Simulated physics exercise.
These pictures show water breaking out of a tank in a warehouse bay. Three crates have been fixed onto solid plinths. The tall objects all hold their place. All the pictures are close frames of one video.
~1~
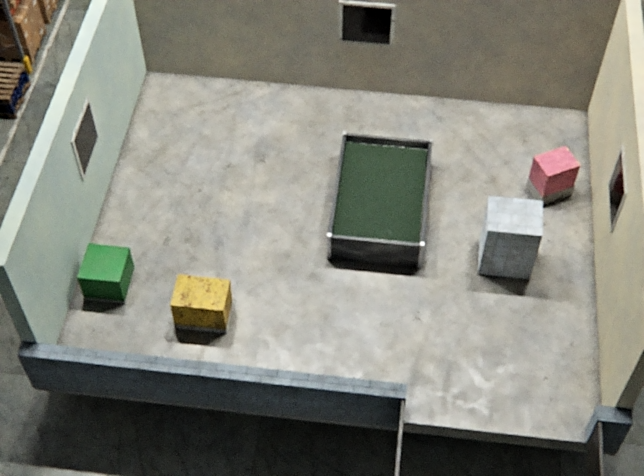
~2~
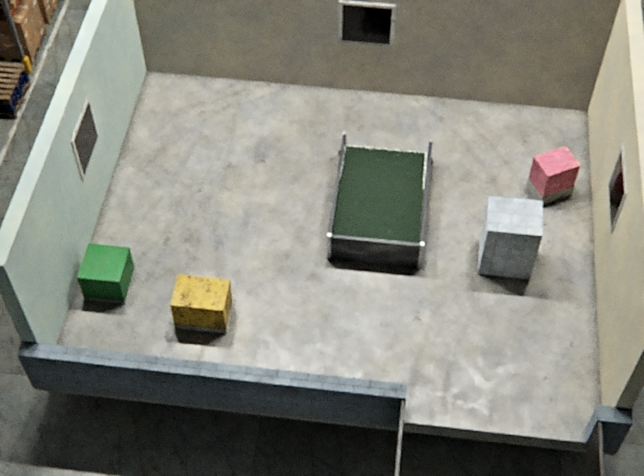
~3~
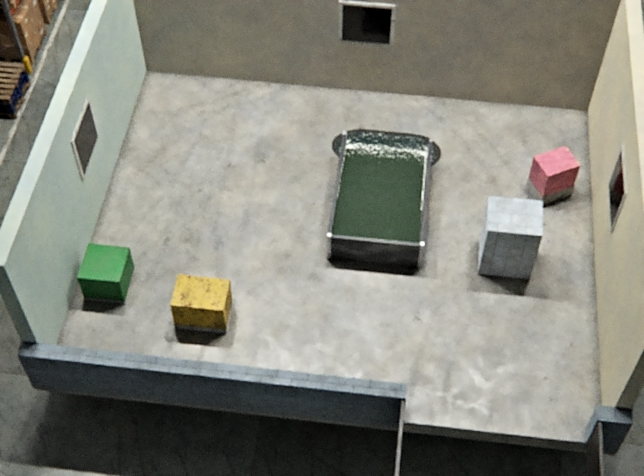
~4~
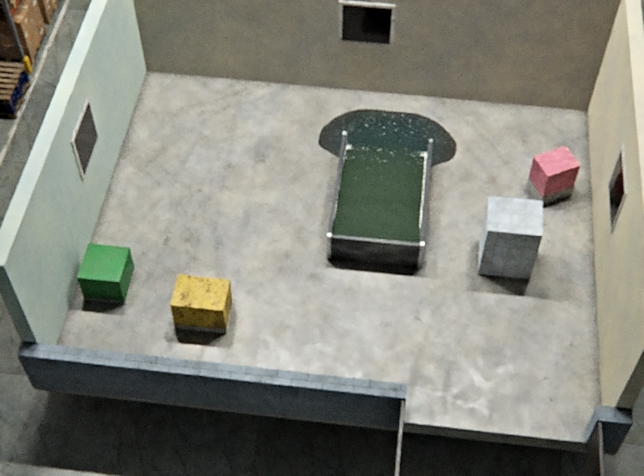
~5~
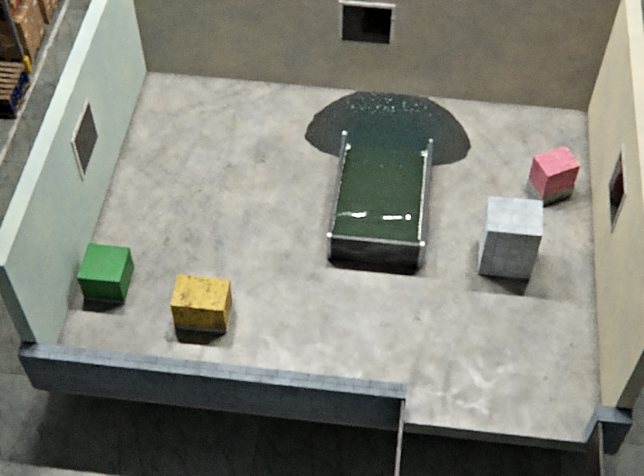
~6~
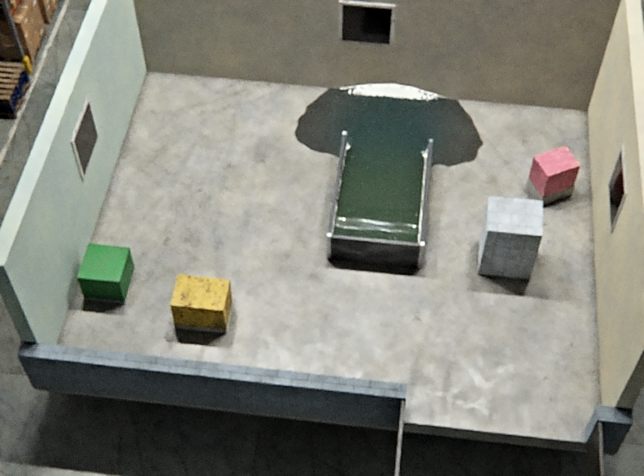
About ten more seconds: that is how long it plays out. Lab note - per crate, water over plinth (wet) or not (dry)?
In order: Pink crate: High enough. Yellow crate: High enough. Green crate: Too low.
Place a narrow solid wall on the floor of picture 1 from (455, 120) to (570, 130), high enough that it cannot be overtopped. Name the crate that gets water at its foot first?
First is the crate marked pink.
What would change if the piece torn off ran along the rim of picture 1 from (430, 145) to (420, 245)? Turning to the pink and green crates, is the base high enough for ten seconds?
Taking them in turn, the pink one is swamped, and the green one is left untouched.
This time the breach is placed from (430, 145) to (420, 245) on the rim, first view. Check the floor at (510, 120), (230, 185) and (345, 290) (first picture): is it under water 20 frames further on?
Those three come out soaked, moisture-free and moisture-free, one after another.
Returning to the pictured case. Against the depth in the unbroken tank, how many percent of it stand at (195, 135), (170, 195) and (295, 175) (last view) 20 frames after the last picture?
In turn 6, 0 and 0 in a hundred.
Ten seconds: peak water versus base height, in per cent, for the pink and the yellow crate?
About 70 % and 60 %.
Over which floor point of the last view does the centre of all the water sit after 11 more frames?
The water centres close to (385, 150).
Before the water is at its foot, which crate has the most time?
Last of all: The yellow crate.
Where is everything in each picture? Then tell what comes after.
Still water in the open tank at (382, 190), in the first picture.
The front is at a hidden place, out from the gap on the open tank's far side, in the second picture.
The front is at a hidden place, out from the gap on the open tank's far side, in the third picture.
Water pours out on the open tank's far side and has run to (339, 120), in the fourth picture.
The front is at (369, 93), out from the gap on the open tank's far side, in the fifth picture.
Water pours out on the open tank's far side and has run to (451, 100), in the sixth picture.
A moment on, water covers 10 % of the floor; the pink crate not reached, the yellow crate not reached, the green crate not reached.
Next, water covers 15 % of the floor; the pink crate not reached, the yellow crate not reached, the green crate not reached.
Then, water covers 35 % of the floor; the pink crate water round its plinth, the yellow crate not reached, the green crate not reached.
Later, water covers 55 % of the floor; the pink crate water round its plinth, the yellow crate water round its plinth, the green crate water round its plinth.
In the end, water covers 85 % of the floor; the pink crate stayed above the water, the yellow crate stayed above the water, the green crate was topped.
